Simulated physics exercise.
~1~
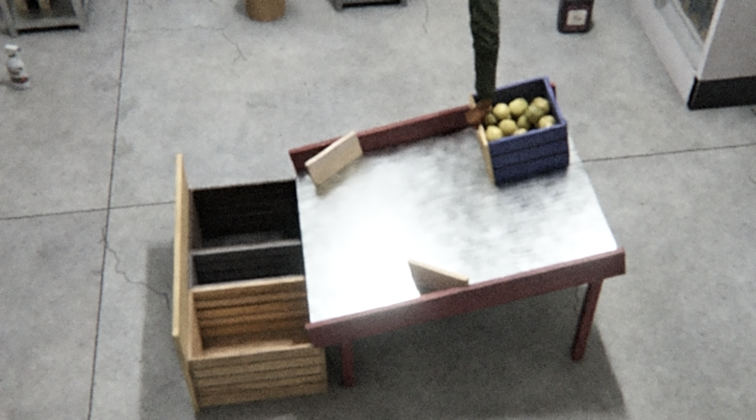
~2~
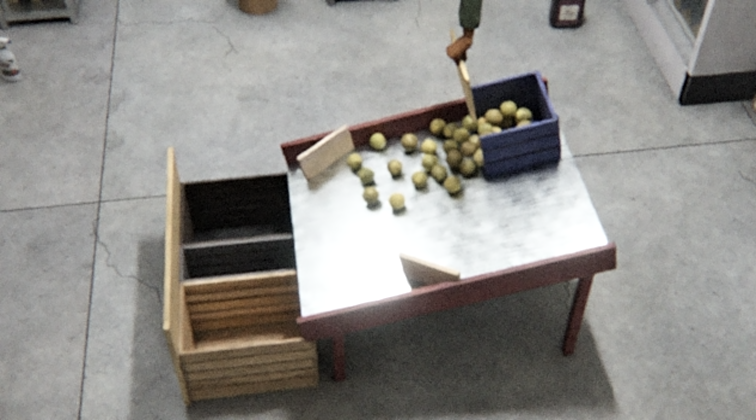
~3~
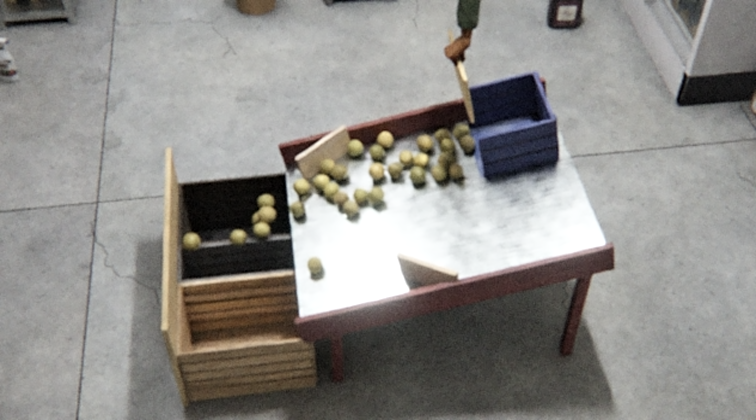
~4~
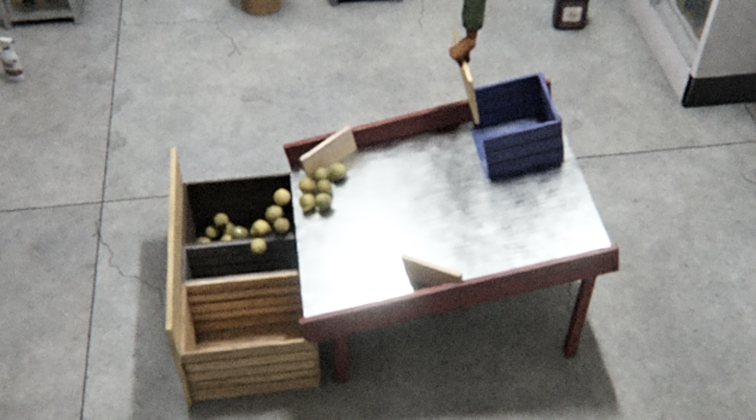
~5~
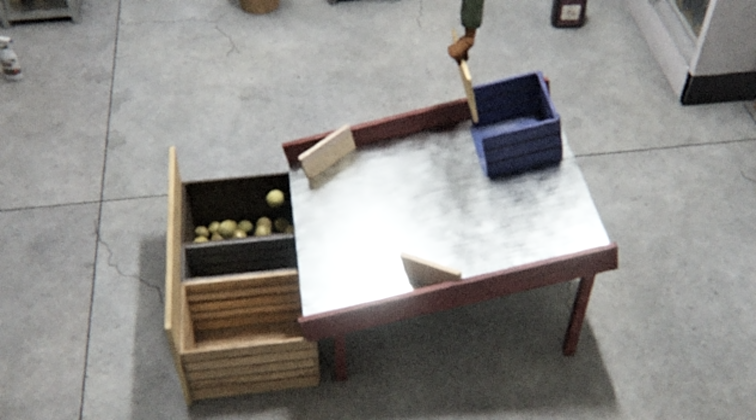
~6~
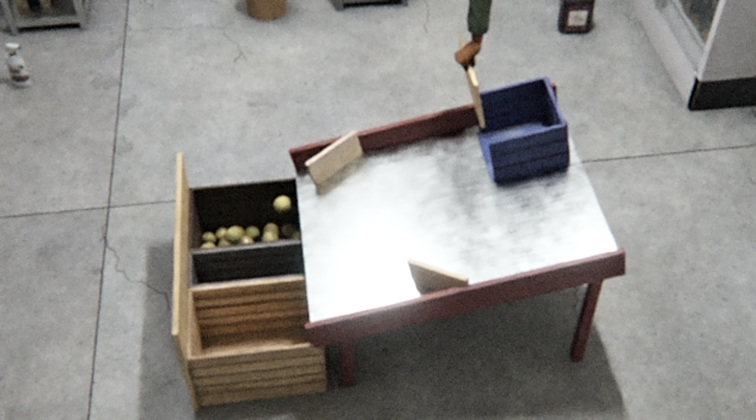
A gloved hand lifted the wooden gate of a blue crate, and the yellowish apples inside rolled left down a sloping table past an angled board, dropping off the edge until the table was empty, with most visible in the farthest, black bin.
